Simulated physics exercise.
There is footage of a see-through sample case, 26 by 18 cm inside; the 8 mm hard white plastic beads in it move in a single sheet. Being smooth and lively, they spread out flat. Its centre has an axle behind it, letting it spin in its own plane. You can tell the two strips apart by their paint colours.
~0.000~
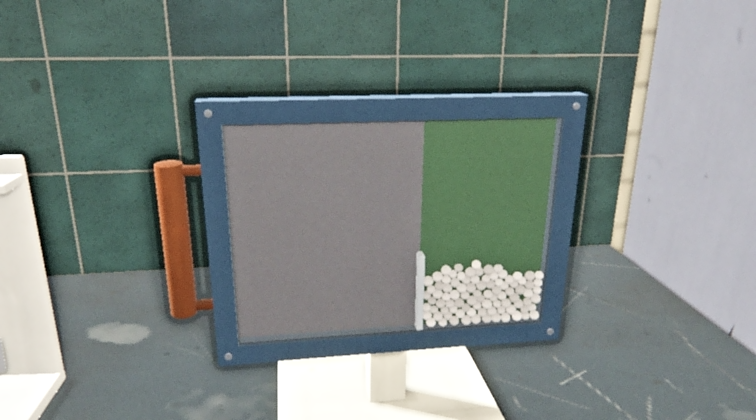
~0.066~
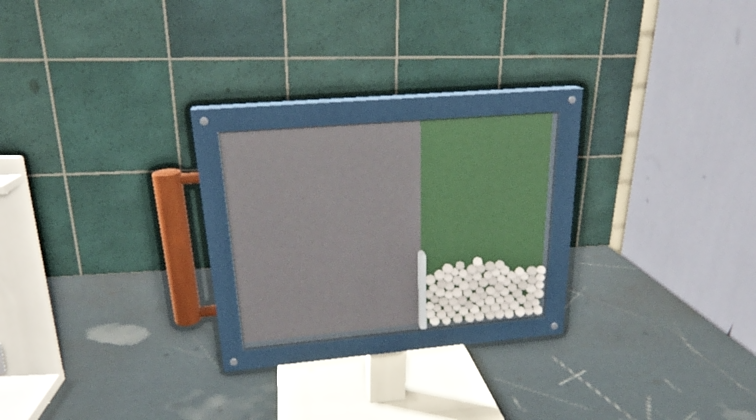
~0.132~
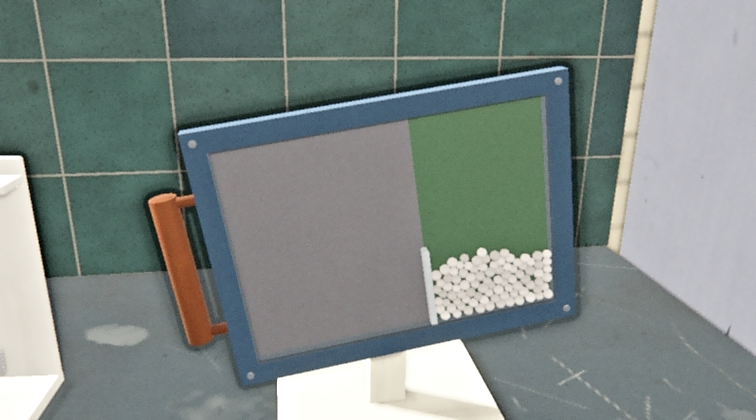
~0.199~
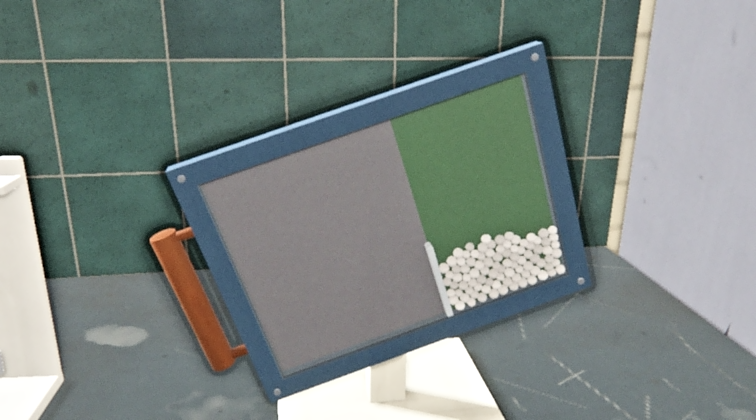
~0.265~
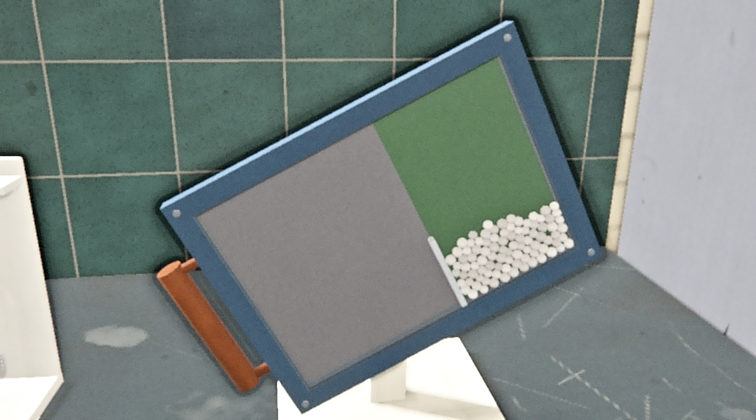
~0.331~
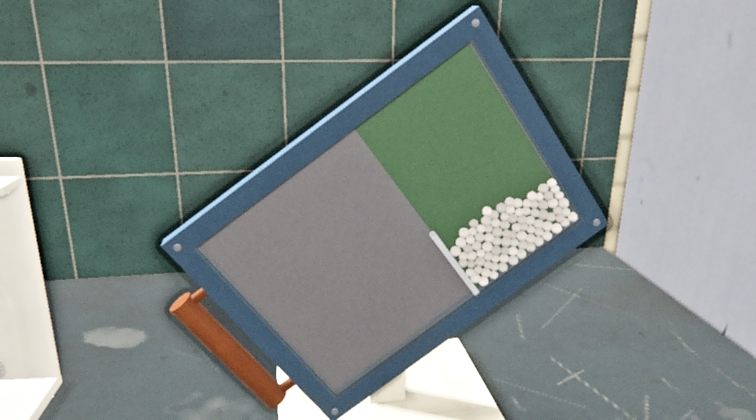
To begin with, a blue-framed case with an orange handle stands nearly level, a heap of small white beads lying in its green right-hand part beside a short pale wall. The case then turns steadily anticlockwise, its handle side dropping and right side rising, while the beads stay beside the wall.
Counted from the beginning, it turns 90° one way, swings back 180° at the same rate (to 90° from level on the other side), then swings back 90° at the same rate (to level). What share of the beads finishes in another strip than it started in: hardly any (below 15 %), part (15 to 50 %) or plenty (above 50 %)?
Part.
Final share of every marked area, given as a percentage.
Tally: Green strip = 60; grey strip = 40.
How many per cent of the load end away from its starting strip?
Close to 40 in a hundred.
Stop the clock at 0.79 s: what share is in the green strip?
About 75 %.
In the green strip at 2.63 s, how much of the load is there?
About 60 % of the load.
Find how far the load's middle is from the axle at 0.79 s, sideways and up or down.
Position estimate: Right 3 cm, above 3 cm.
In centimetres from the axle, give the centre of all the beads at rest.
Some 3 cm right and 8 cm below.
After 0.79 s, it stands 90° anticlockwise; the beads' middle is 3 cm right of and 3 cm above the centre; green 75 %, grey 25 %; 25 % have changed strip.
After 2.63 s, it stands 46° clockwise; the beads' middle is in line with and 9 cm below the centre; green 60 %, grey 40 %; 40 % have changed strip.
After 3.03 s, it stands level; the beads' middle is 6 cm right of and 6 cm below the centre; green 60 %, grey 40 %; 40 % have changed strip.
All still by 4.0 s, it stands level; green 60 %, grey 40 %; 40 % have changed strip.
